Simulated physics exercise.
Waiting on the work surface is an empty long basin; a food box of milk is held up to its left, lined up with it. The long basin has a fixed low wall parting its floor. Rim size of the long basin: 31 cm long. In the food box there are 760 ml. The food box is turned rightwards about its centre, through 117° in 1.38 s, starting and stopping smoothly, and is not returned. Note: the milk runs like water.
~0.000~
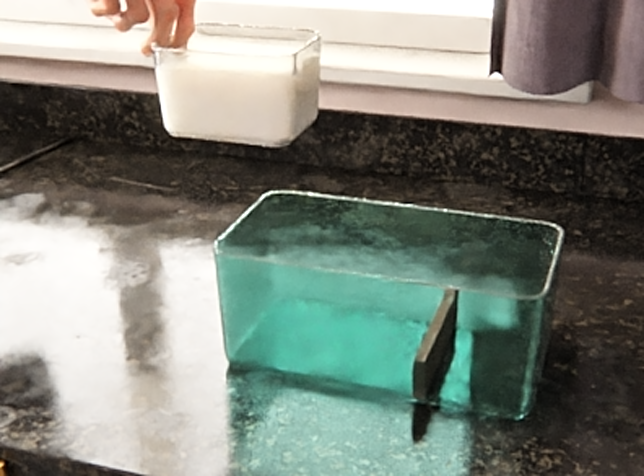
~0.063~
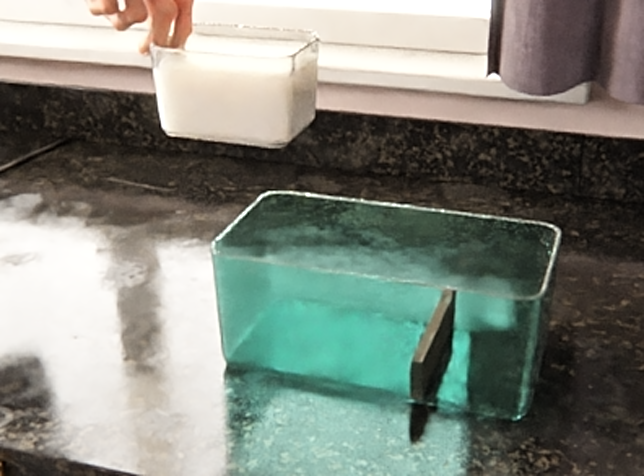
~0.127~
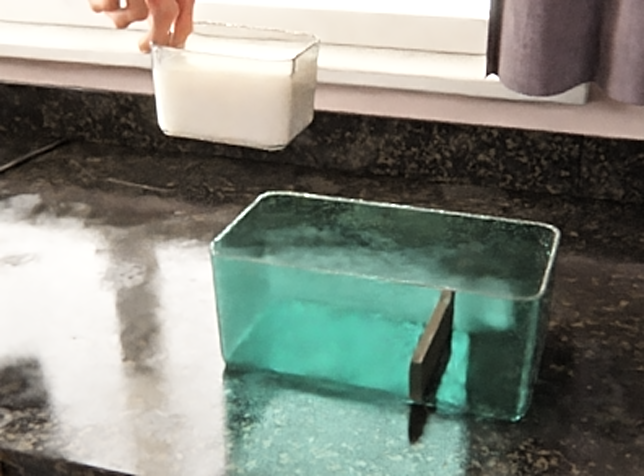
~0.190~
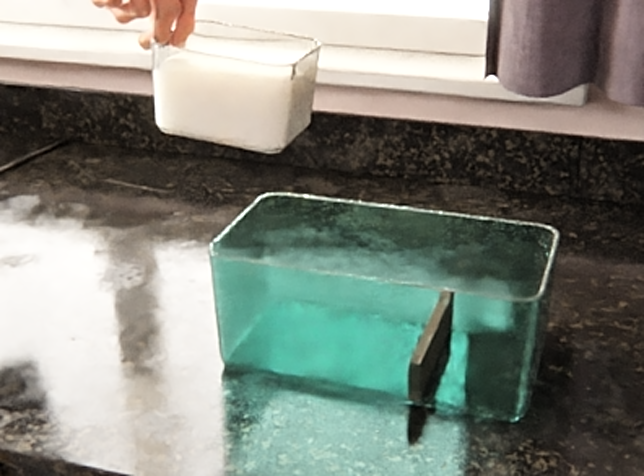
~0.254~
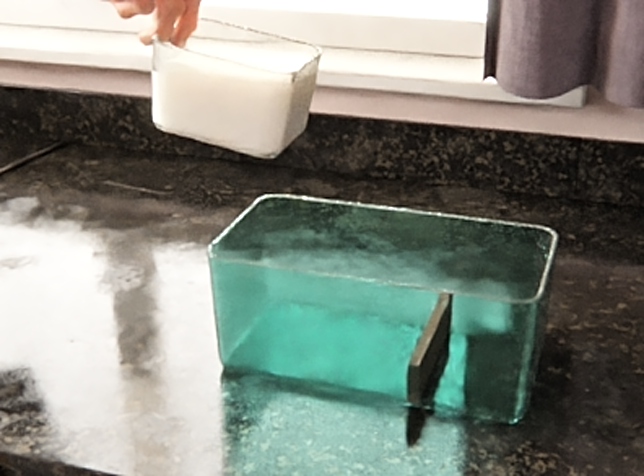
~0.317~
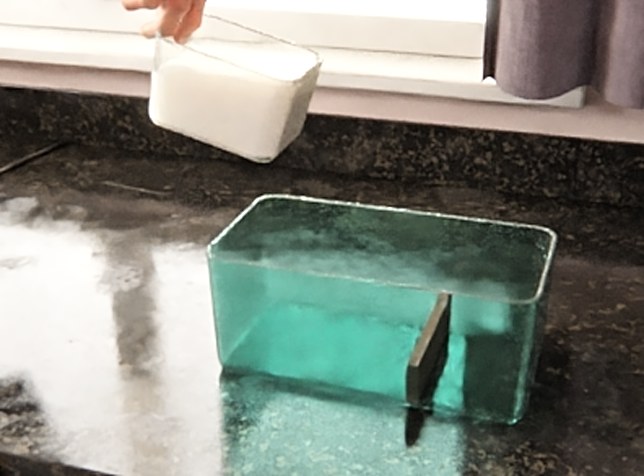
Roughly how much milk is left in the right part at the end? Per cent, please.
Roughly 4 per cent is left in the right part.
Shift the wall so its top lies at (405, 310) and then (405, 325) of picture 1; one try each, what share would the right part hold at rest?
I'd say 30 percent on the first go, 40 percent on the next.
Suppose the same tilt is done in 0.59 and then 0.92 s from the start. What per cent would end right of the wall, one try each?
About 15 %, then about 10 %.
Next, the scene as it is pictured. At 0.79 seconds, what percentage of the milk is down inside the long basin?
Roughly 22 percent.
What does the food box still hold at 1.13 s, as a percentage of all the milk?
Roughly 6 percent remains.
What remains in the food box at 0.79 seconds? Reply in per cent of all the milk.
Some 48 per cent.
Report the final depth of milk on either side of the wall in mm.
I'd say close to 26 mm on the left, close to 2 mm on the right.
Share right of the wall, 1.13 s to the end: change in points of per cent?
It climbs by roughly 1 per cent.
After 0.79 s the tilt is 71° and 48 per cent is still to pour, 21 is left of the wall and 0 right of it.
After 1.13 s the tilt is 108° and 6 per cent is still to pour, 84 is left of the wall and 3 right of it.
After 1.49 s the tilt is 117° and 0 per cent is still to pour, 96 is left of the wall and 4 right of it.
After 1.88 s the tilt is 117° and 0 per cent is still to pour, 96 is left of the wall and 4 right of it.
In the end 96 per cent lies left of the wall, 4 right of it and 0 outside.
